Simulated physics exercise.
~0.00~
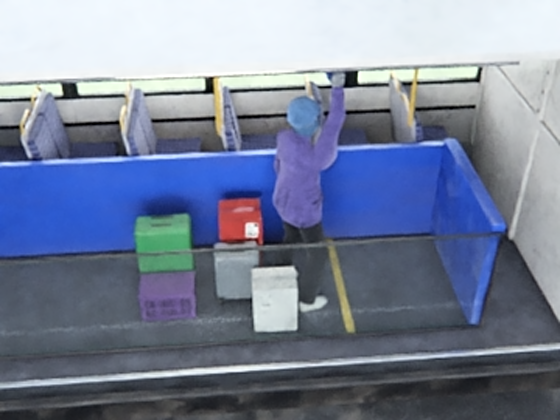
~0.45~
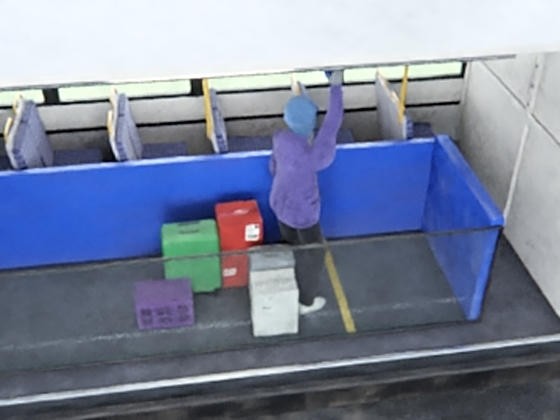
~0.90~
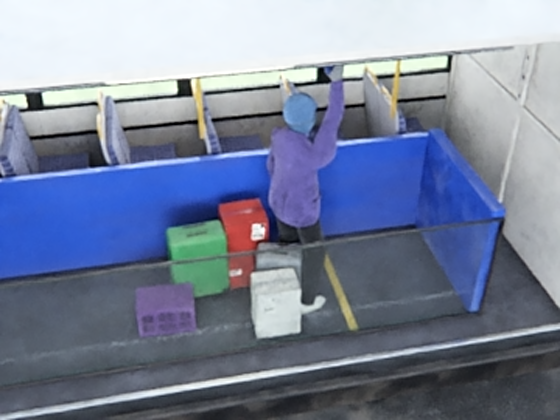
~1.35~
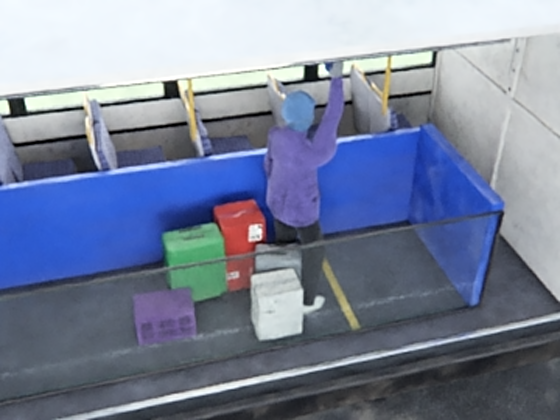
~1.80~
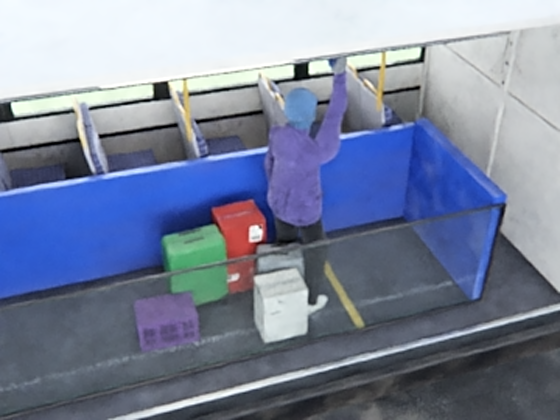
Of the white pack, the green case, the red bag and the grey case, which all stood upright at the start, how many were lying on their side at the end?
None of them were lying on their side. All four were still standing upright at the end.
